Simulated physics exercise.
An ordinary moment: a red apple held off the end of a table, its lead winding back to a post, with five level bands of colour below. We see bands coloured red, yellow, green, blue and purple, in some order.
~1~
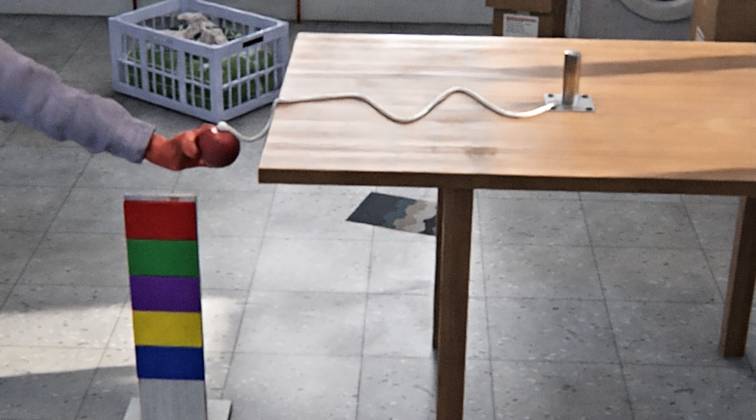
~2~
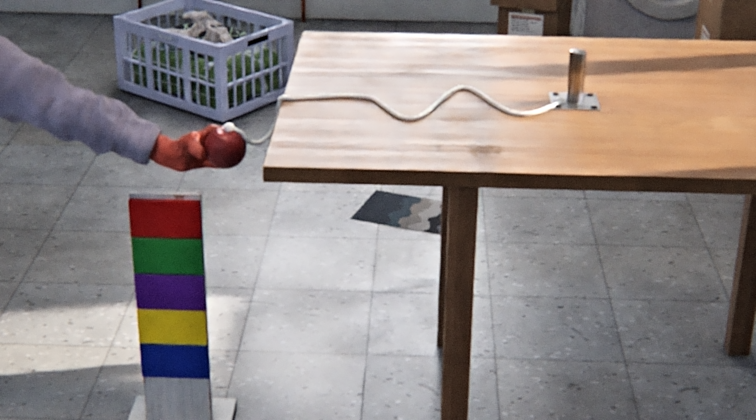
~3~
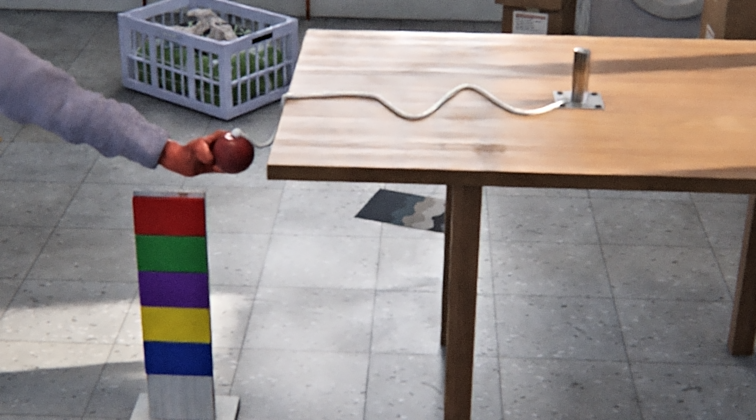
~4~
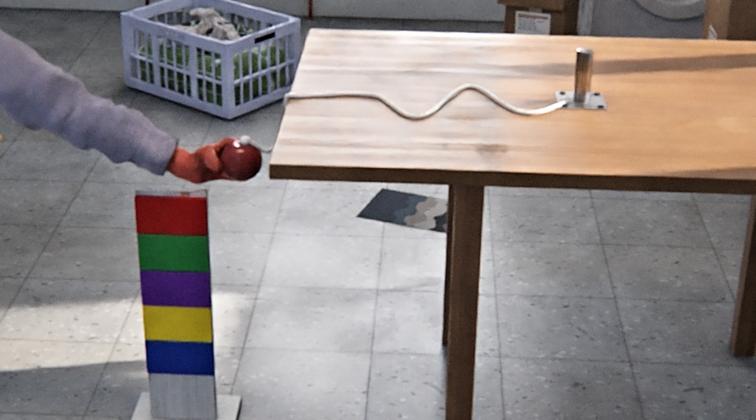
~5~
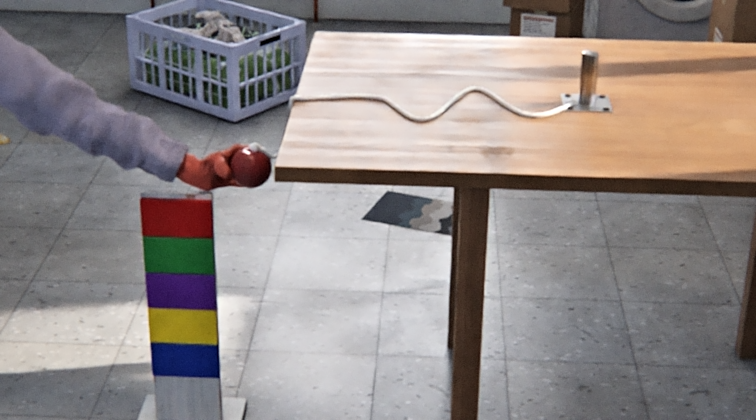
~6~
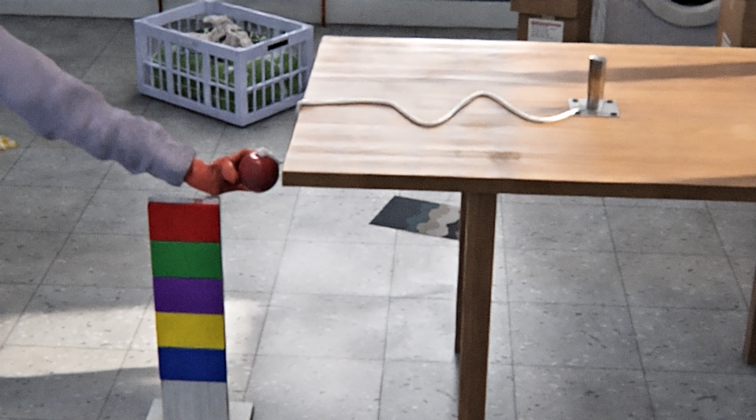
The clip opens on a hand holding a round red object off a wooden table's left end, above a stand banded red, green, purple, yellow and blue, with a pale cord winding to a post. The hand then eases it slightly right and down, nearer the table edge, as the view shifts a little.
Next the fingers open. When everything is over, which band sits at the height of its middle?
The yellow one.
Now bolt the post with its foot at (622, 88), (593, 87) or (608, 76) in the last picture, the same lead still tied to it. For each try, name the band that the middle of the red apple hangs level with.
Going case by case, it's purple, yellow and finally purple.
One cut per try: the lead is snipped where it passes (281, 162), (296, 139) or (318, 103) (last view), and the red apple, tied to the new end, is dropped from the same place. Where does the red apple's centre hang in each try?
In that order: (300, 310), (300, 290) and (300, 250).
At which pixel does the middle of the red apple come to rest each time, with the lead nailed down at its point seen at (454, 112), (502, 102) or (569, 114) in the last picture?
About (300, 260), (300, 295) and (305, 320).
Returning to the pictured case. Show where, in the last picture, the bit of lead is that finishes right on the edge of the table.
The bit in question sits close to (415, 120).
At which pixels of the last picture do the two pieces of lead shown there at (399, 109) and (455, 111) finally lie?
First: (301, 141). Second: (365, 104).
A little later, apple near (318, 324); level with yellow.
Next, apple near (293, 331); level with yellow.
When it is over, apple near (306, 330); level with yellow. The lead holds its middle at yellow.
